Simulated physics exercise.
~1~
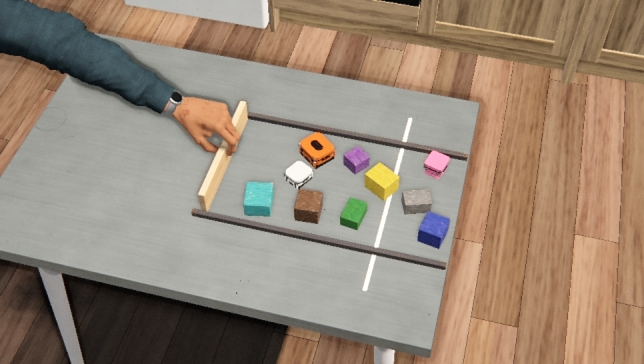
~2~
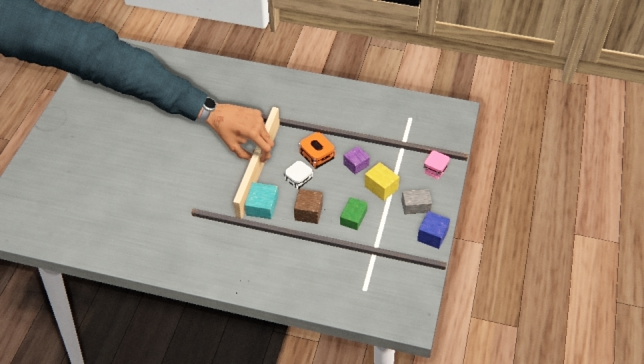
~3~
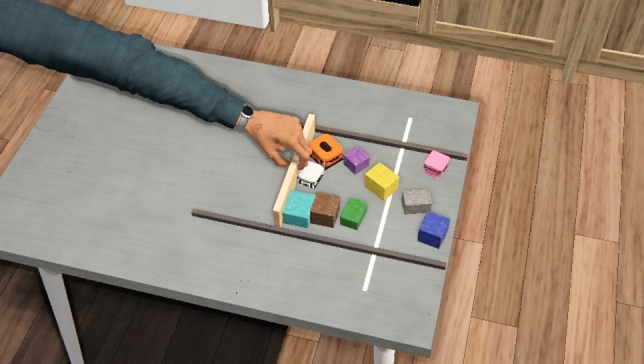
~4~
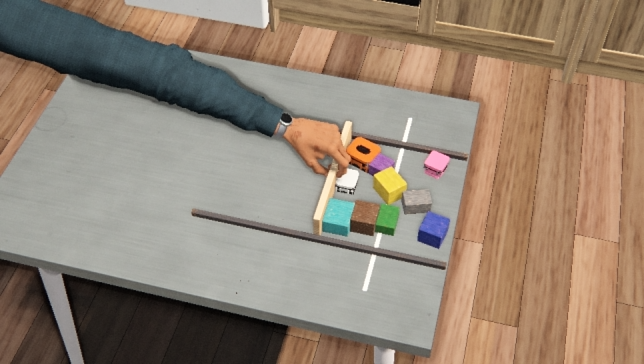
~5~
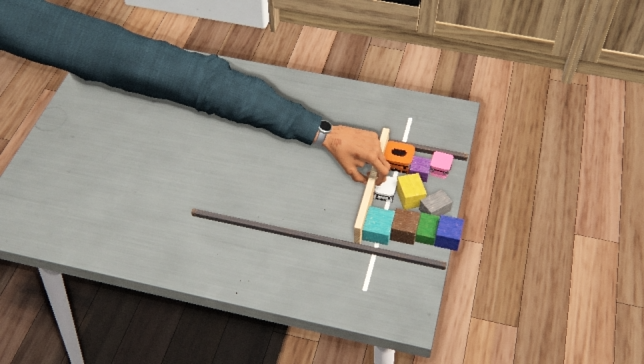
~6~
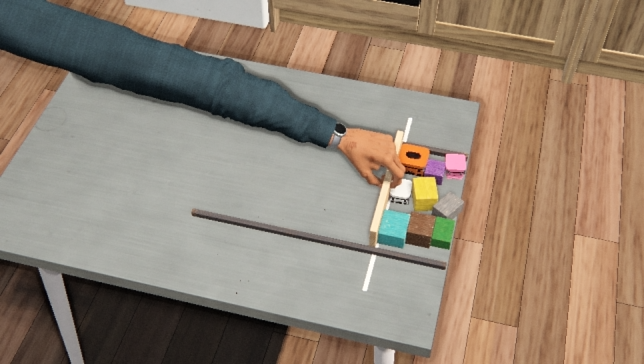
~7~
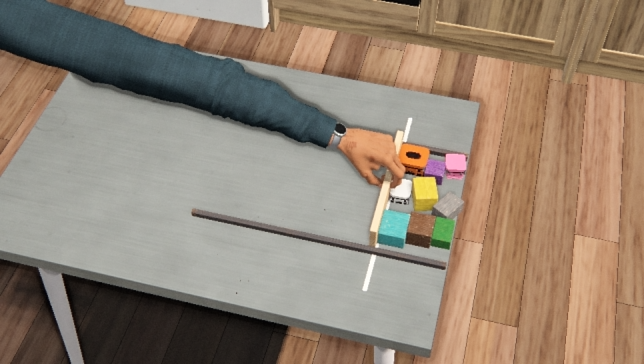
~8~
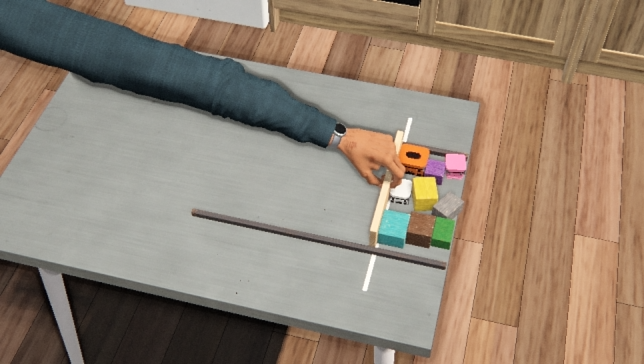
A hand sweeps scattered blocks rightward with a board, and the blue one drops off the table.
